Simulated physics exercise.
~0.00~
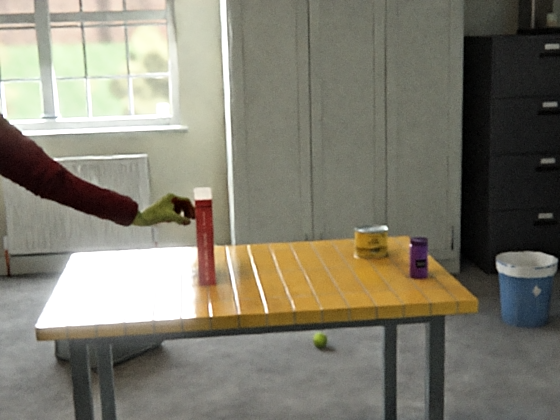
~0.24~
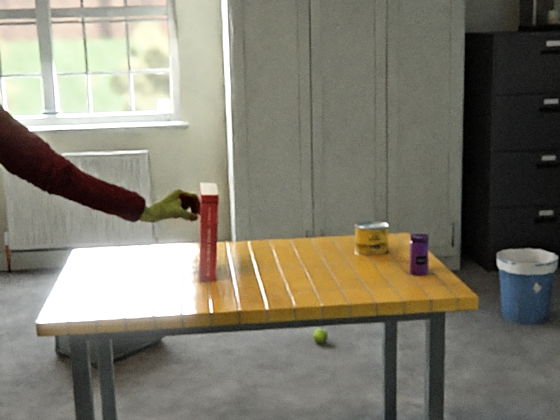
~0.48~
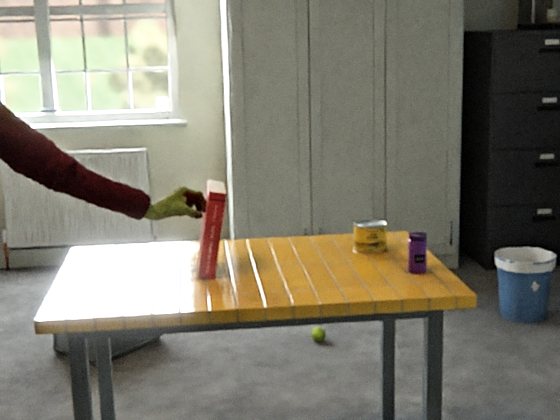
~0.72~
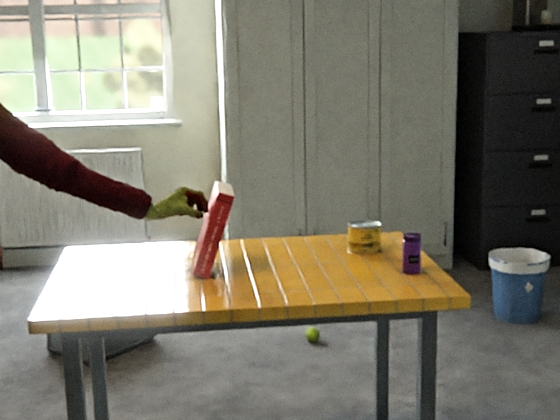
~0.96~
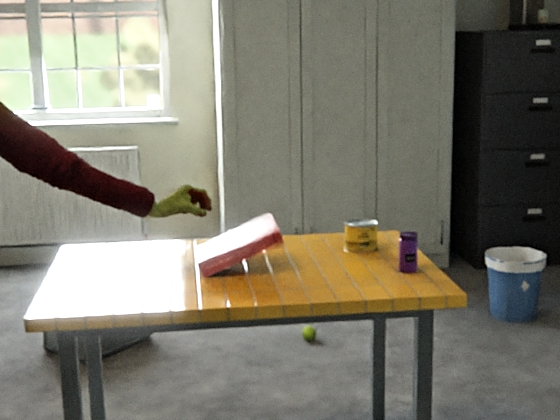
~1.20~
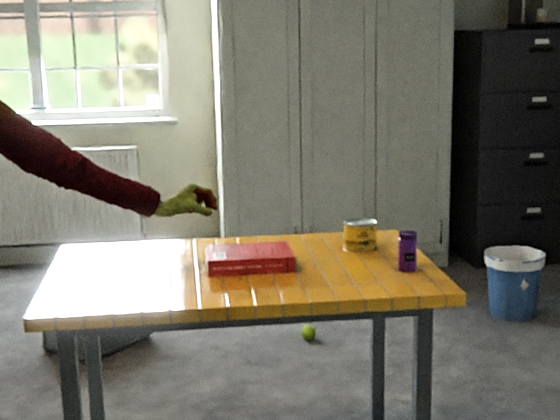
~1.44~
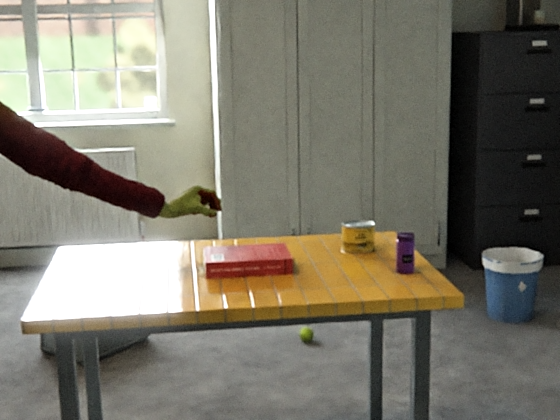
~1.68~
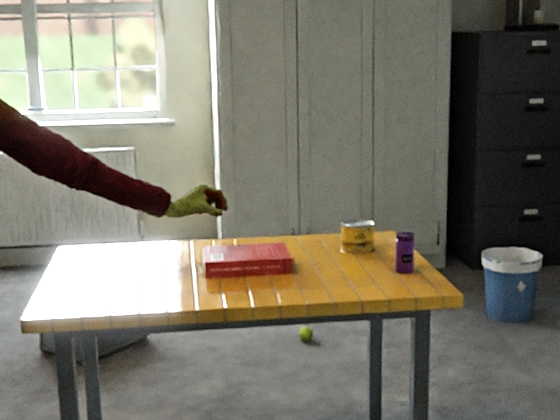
The footage shows a hand in a dark red sleeve pushing an upright red book rightward on a yellow table, near a yellow tub and a purple shaker. The book leans, topples to the right and ends lying flat while the hand hovers above.
